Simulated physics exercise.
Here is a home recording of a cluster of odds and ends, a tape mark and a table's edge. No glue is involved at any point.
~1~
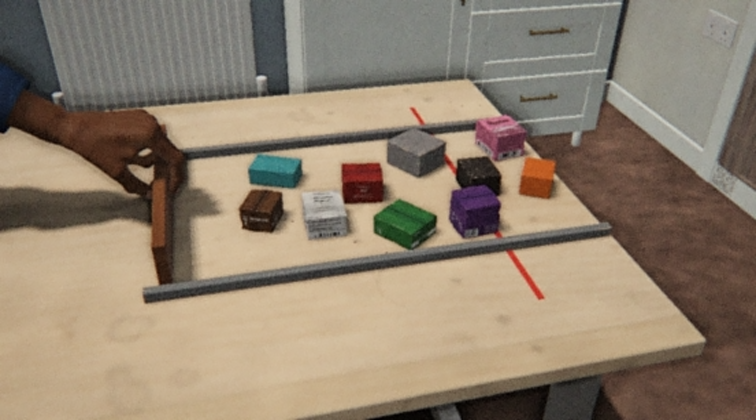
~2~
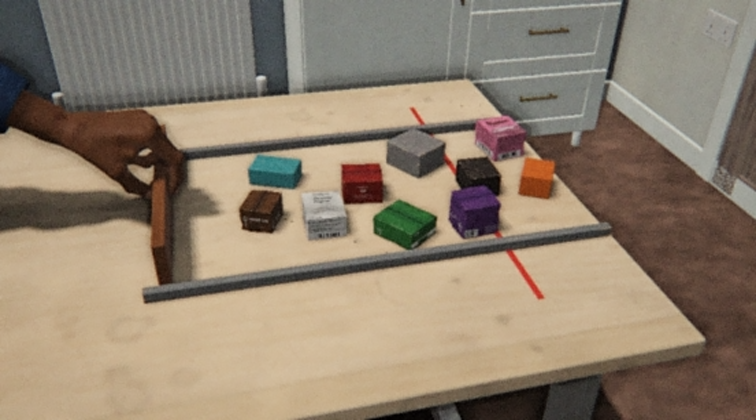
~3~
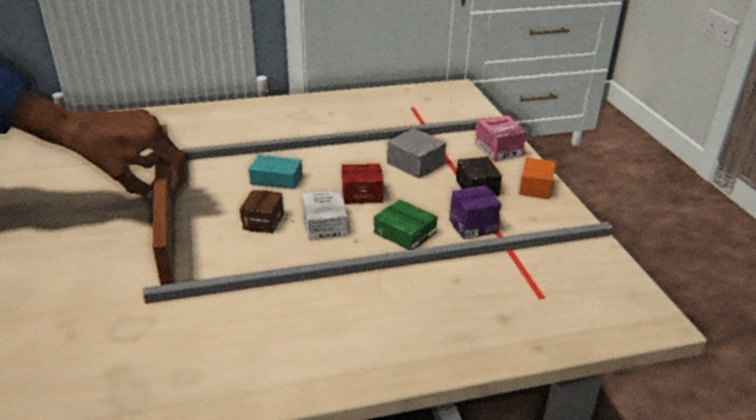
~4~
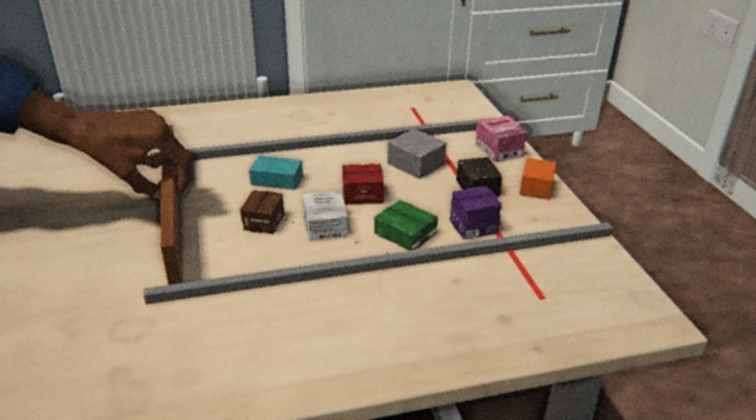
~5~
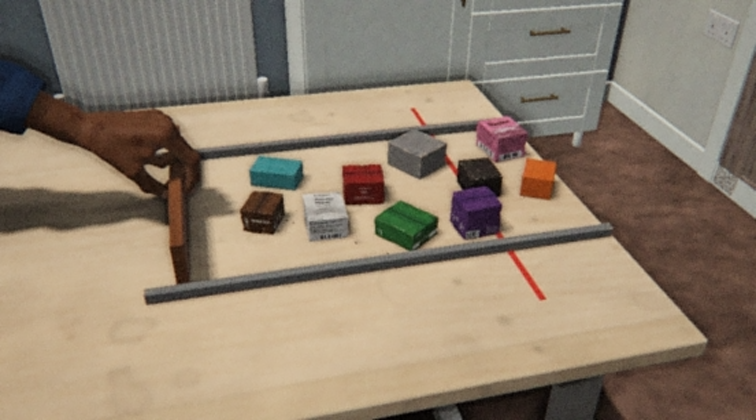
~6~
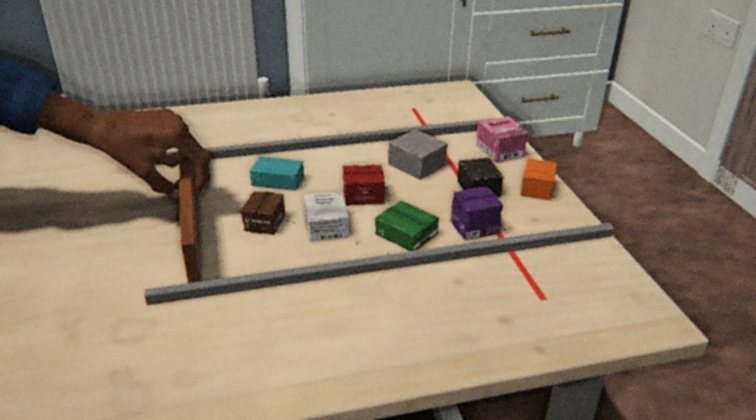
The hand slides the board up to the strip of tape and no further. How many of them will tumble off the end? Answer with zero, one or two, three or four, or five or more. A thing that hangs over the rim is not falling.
One or two.
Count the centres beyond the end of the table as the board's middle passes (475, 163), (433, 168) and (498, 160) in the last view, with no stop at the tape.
Counts by place: 2 / 0 / 4.
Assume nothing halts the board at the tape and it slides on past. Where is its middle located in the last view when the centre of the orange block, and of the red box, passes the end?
(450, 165) and (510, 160), roughly.
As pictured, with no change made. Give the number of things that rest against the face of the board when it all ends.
It ends up touching 4.
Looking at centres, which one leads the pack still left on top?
I reckon it's the black block.
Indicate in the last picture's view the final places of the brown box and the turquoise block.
Reading them off: First (482, 177); then (466, 147).
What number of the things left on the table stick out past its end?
The number overhanging is 1.
Early on, none off yet; orange block at rest near (539, 179); pink box at rest near (502, 139); black block at rest near (480, 178).
Finally, the number that fall off is one or two; lost, pink box and orange block.
